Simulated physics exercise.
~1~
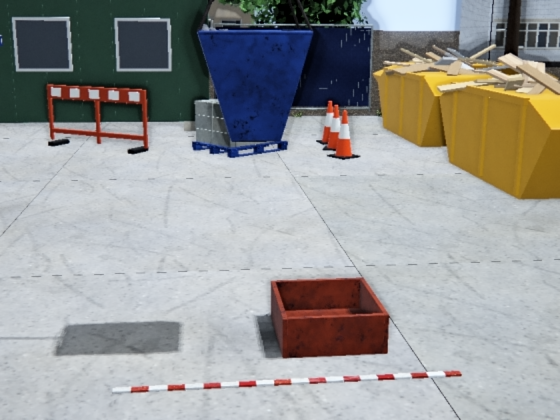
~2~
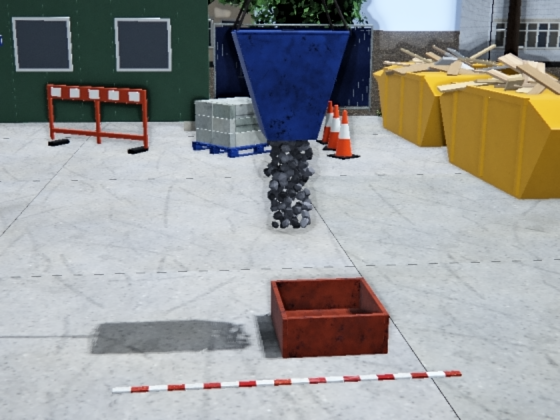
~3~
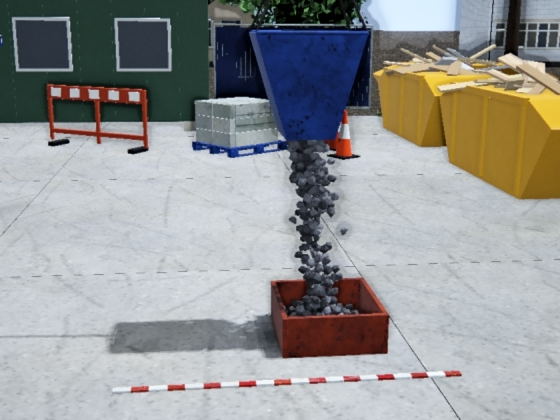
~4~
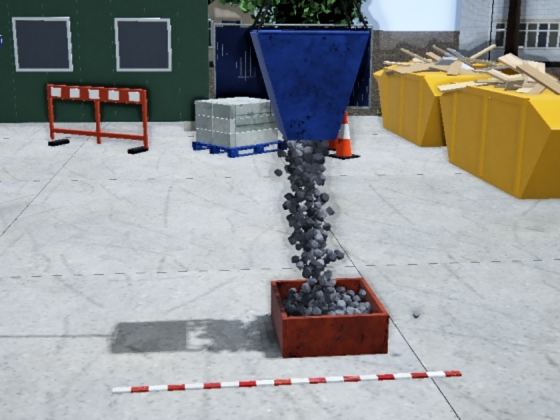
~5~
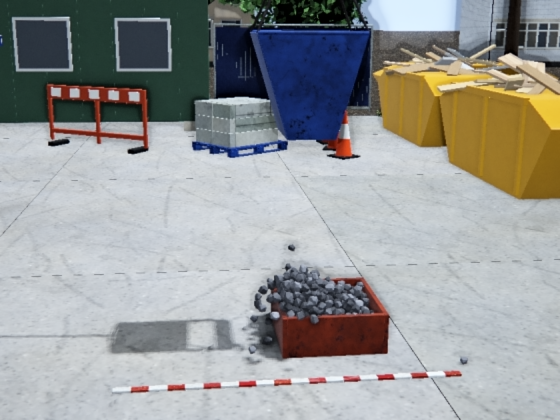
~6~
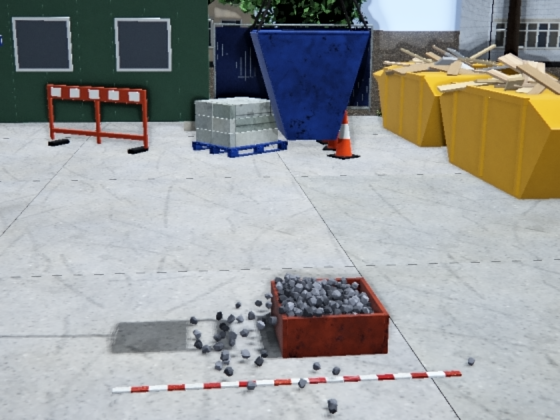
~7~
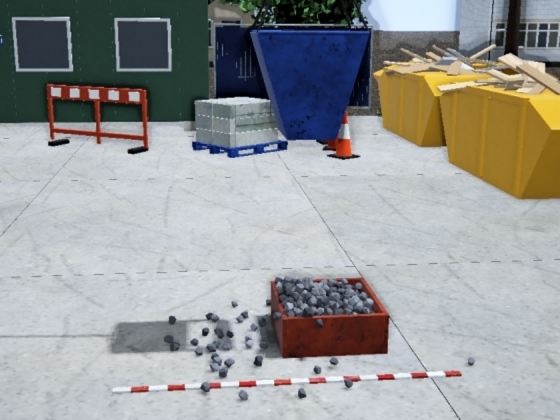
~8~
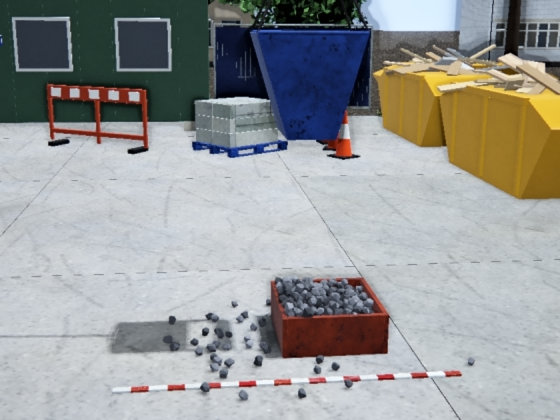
The clip opens on a pale concrete yard where a blue hopper hangs above and behind an open red bin, with a red and white striped staff on the ground in front. The hopper moves right, and dark grey stones begin to pour from its base. It travels a little farther and stops while the stream drops into the bin, which steadily fills. Once the hopper has emptied, the heap spills over, mostly on the left side. Loose stones scatter across the concrete and settle, leaving the bin full, with a few stones lying in front and to the right.
